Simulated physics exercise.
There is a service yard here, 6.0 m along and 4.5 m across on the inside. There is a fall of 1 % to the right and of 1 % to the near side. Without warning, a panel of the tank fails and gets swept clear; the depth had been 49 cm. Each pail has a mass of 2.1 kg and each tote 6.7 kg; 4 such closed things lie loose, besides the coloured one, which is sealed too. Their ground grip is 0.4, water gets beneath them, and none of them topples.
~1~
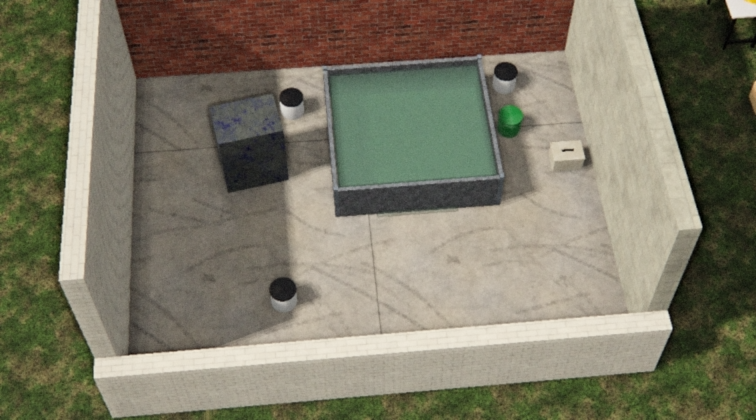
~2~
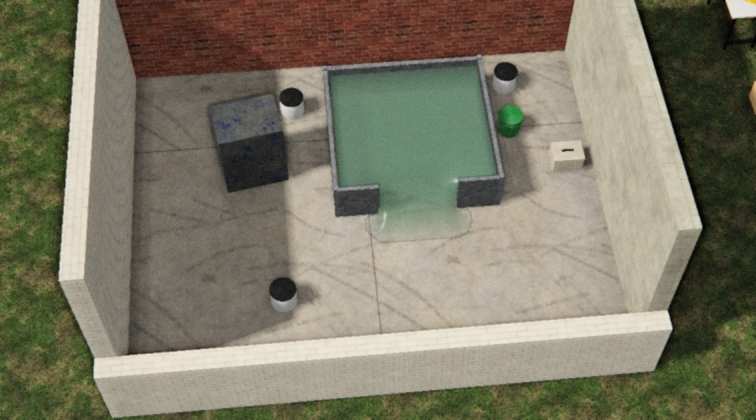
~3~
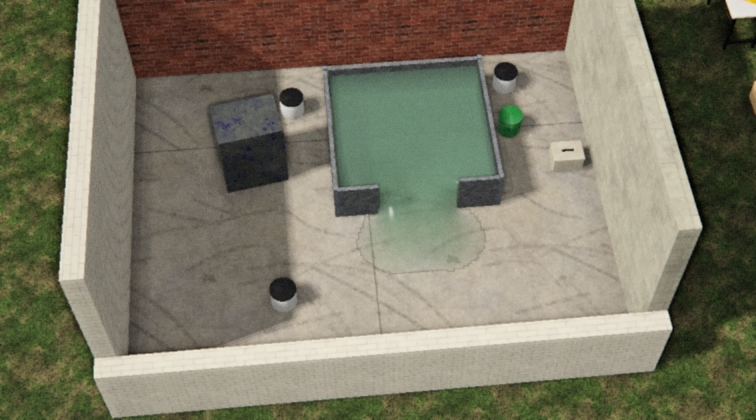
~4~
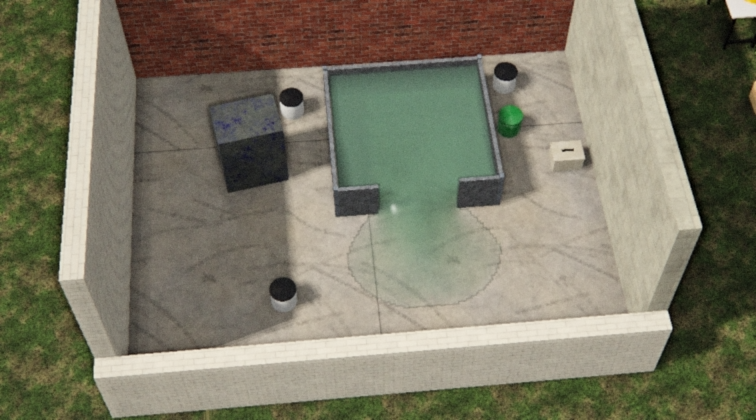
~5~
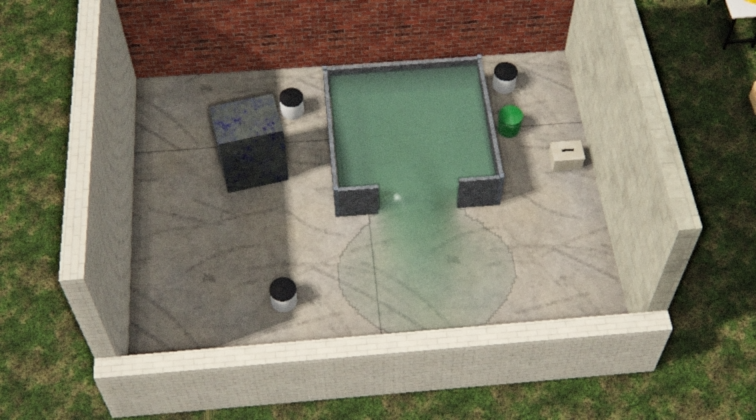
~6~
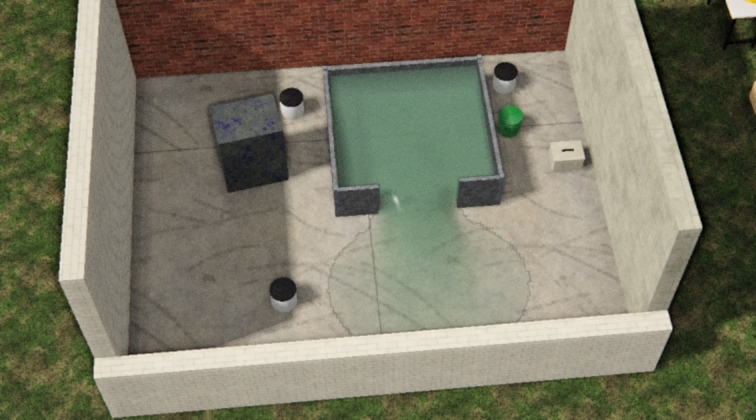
A walled tank in a service yard losing its near panel, greenish water spreading out across the concrete toward the near wall.
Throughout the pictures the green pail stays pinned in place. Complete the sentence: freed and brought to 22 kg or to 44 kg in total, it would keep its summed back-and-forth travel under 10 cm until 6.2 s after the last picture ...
It would do so at both masses.
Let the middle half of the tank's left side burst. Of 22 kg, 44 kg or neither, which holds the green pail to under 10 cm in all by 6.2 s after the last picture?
So the lighter pick works.
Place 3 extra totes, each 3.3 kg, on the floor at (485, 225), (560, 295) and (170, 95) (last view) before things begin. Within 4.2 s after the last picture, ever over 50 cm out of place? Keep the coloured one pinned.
One after another they come out within the mark, beyond the mark, within the mark.
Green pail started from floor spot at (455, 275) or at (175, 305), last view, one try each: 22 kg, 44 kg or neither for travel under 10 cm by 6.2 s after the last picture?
First spot: No mass works; second spot: Light mass works.
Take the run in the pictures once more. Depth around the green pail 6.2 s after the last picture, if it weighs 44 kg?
Something like 10 centimetres.
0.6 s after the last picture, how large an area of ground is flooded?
Wet area: Approx. 9.5 m2.
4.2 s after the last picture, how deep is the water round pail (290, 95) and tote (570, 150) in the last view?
Depths: Near 0 cm, then near 10 cm.
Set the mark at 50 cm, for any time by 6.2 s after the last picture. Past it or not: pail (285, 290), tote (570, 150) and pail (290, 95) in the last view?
Order as listed: Above threshold / above threshold / below threshold.
Then, 0.6 s after the last picture the green pail would be 0 cm from its start with 22 kg and 0 cm from its start with 44 kg; 0 cm of water round it then.
Then, 2.3 s after the last picture the green pail would be 0 cm from its start with 22 kg and 0 cm from its start with 44 kg; 0 cm of water round it then.
Then, 4.2 s after the last picture the green pail would be 0 cm from its start with 22 kg and 0 cm from its start with 44 kg; 6 cm of water round it then.
Then, 6.2 s after the last picture the green pail would be 0 cm from its start with 22 kg and 0 cm from its start with 44 kg; 10 cm of water round it then.
